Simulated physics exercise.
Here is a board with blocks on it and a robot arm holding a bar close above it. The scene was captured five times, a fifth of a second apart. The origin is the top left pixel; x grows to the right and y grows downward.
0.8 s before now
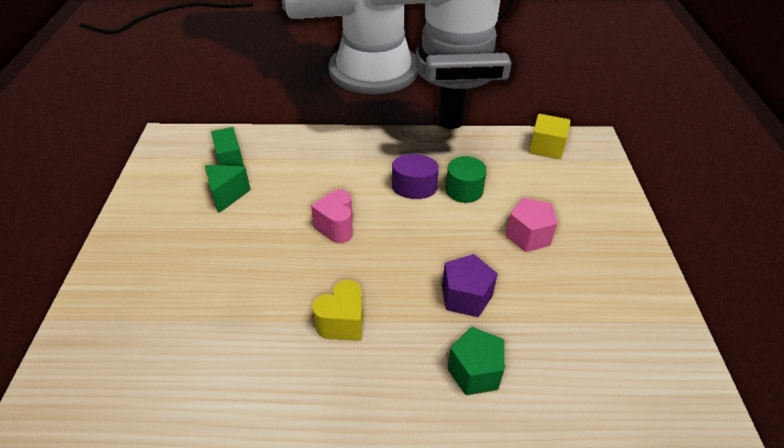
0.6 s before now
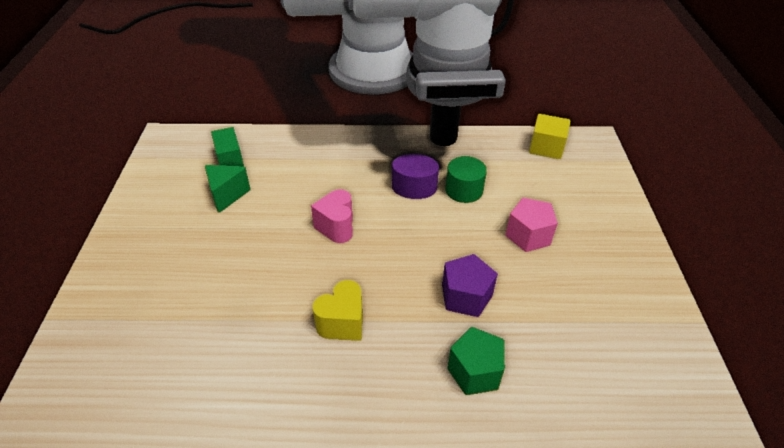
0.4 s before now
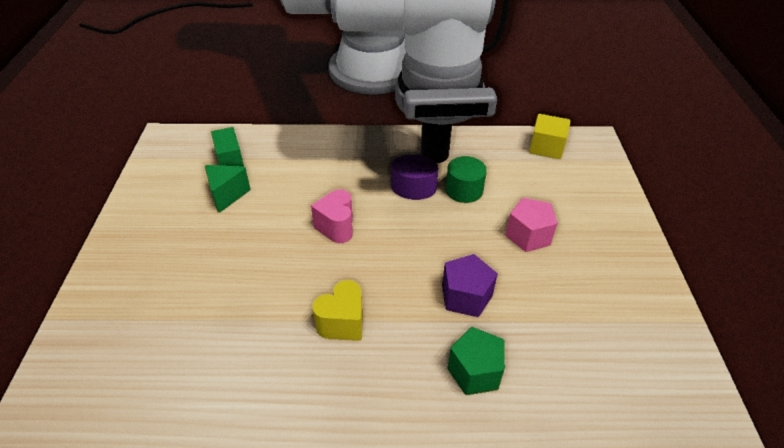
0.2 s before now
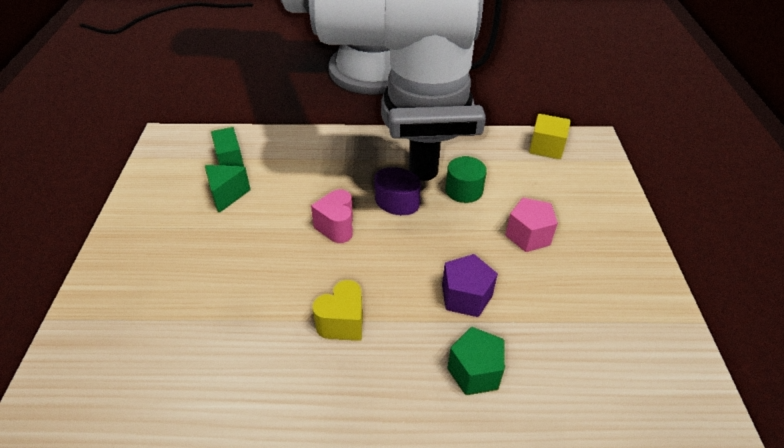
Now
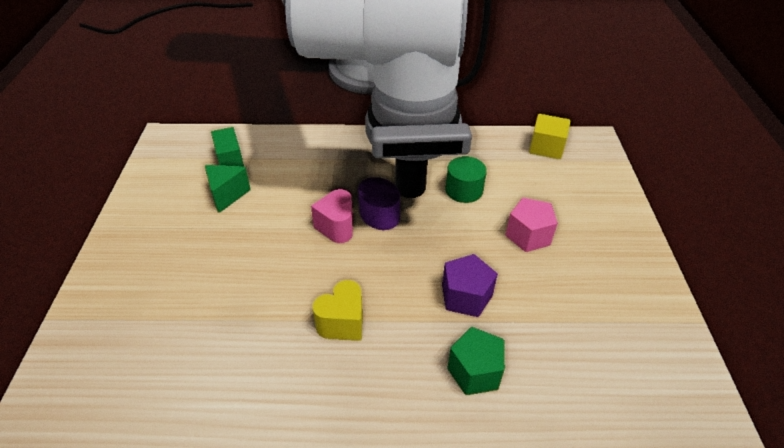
A grey and white robot arm with a short black bar reaches forward from the far side of a pale wooden board, seen from a fixed, raised view. Green, pink, yellow and purple blocks lie scattered across it, with a purple round block beside a green one near the back. The bar moves down and left, then pushes the purple round block a short way toward the pink heart.
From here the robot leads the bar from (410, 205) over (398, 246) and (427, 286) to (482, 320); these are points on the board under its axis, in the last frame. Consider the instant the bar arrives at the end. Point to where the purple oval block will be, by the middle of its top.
Its top face will be centred at roughly (368, 202).
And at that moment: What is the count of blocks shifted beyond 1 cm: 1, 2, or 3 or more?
The push moves two blocks more than 1 cm.
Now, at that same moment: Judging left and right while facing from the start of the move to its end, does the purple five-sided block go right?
Going by the path, no.
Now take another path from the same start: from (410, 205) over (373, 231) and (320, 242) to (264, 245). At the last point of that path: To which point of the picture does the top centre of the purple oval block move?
Near (226, 212).
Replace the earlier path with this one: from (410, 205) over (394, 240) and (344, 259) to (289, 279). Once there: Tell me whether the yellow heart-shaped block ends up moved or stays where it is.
The push misses it.
On the path given first. One third of the way, bar (399, 230); purple oval block (368, 202), turned 50° clockwise.
Two thirds of the way, bar (430, 271); purple oval block (368, 202), turned 50° clockwise.
At the end, bar (485, 304); purple oval block (368, 202), turned 50° clockwise; purple five-sided block (527, 287), turned 25° anticlockwise; green five-sided block unmoved.
